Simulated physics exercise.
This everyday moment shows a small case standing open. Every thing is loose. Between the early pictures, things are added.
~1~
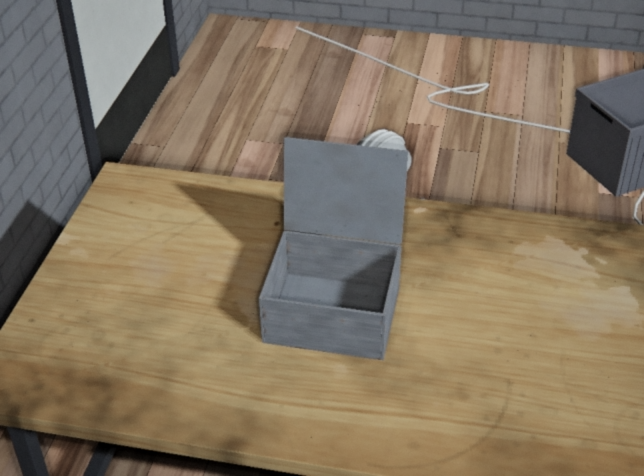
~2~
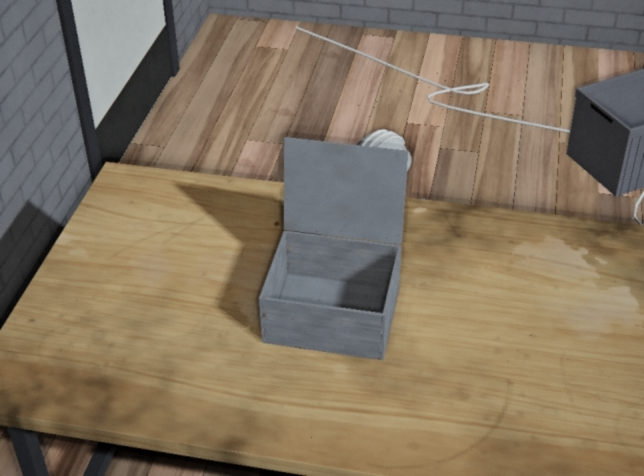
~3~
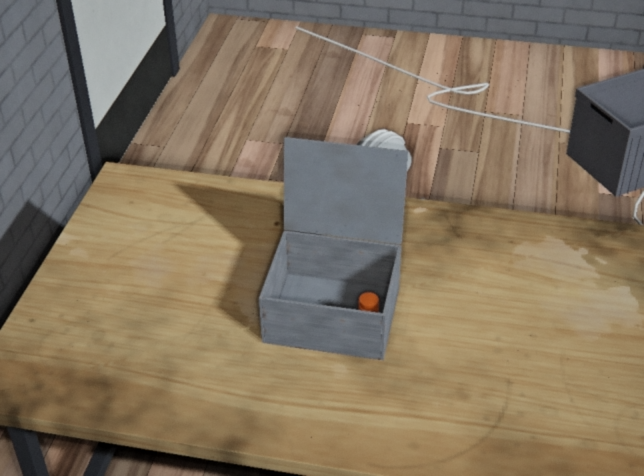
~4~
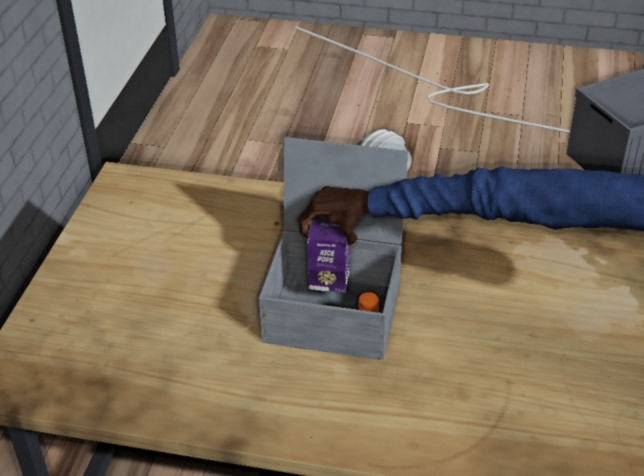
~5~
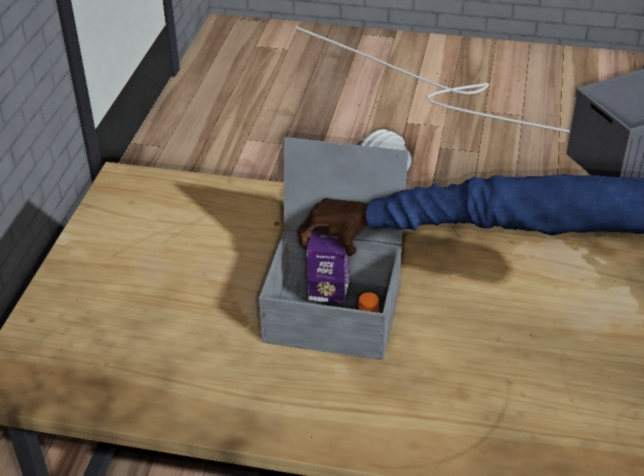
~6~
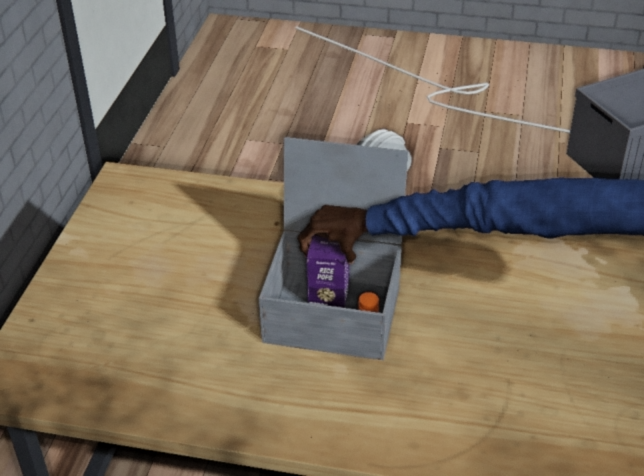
In a room with grey brick walls and a plank floor, a wooden table is seen from above at a fixed angle. An open grey box with its lid raised stands empty near the middle, a white cord and dark case lying beyond. A small orange object appears inside at right, then a dark-skinned hand in a blue sleeve, reaching from the right, lowers a purple carton slightly into the left side.
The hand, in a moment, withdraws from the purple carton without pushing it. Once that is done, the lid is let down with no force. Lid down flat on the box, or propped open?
You can see the lid can't settle down properly.
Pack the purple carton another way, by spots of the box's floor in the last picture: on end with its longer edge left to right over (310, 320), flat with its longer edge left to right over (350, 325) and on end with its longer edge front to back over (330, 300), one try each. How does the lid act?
Try one: The lid remains open; try two: It remains open; try three: It remains open.
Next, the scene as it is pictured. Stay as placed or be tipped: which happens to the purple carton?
By the end the purple carton has kept its angle.
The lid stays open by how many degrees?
Close to 45 degrees.
Then, 1.30 s later than the last frame, lid 87° above the rim.
Then, 1.60 s later than the last frame, lid 64° above the rim.
Then, 2.60 s later than the last frame, lid 47° above the rim.
When it is over, lid 44° above the rim; both as before. End places, in pixels of the last picture, purple carton near (329, 273).
